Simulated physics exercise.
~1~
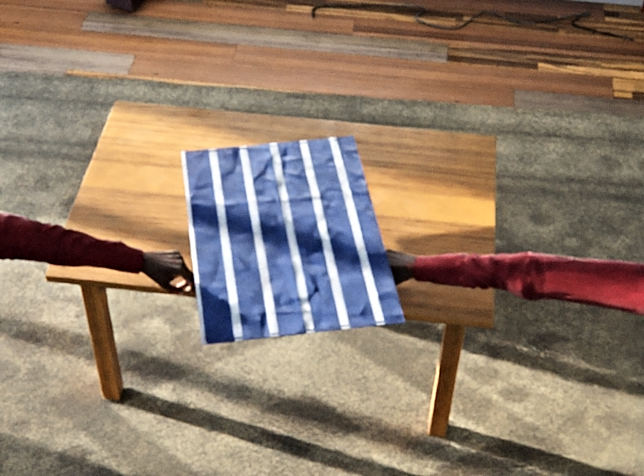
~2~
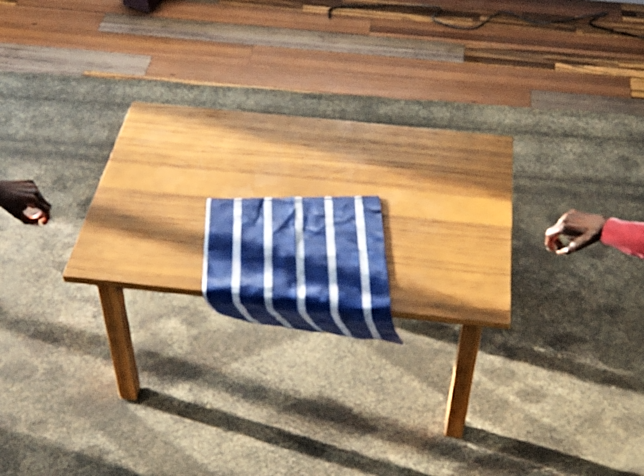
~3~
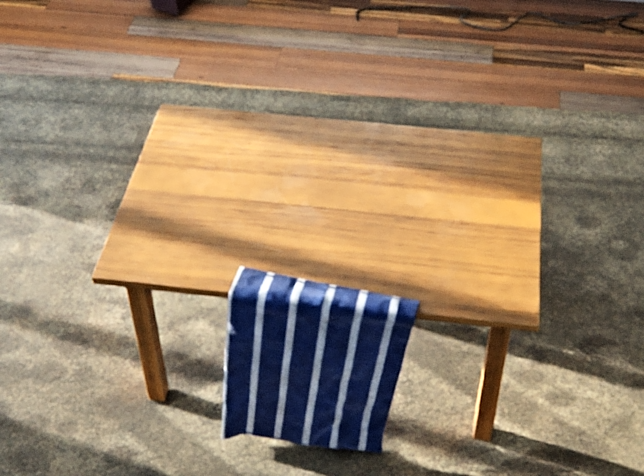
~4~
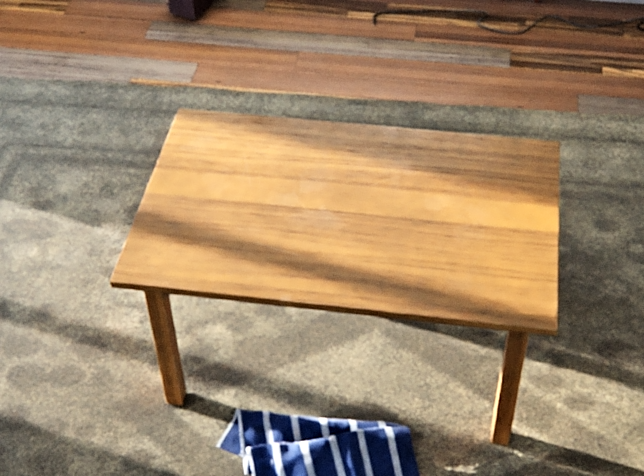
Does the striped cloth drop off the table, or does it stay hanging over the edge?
It drops off the table. The cloth slides down over the near edge and ends up crumpled on the carpet.
On a patterned grey carpet beside a wooden floor, a low wooden table stands in streaks of sunlight and shadow. Two hands in red sleeves, one at each side, lay a blue cloth with white stripes flat across the table's near edge, part of it hanging over. The hands let go and draw back to either side. The cloth slides down toward the viewer until most of it hangs below the edge. Finally it drops off altogether and lies crumpled on the carpet, leaving the tabletop bare.
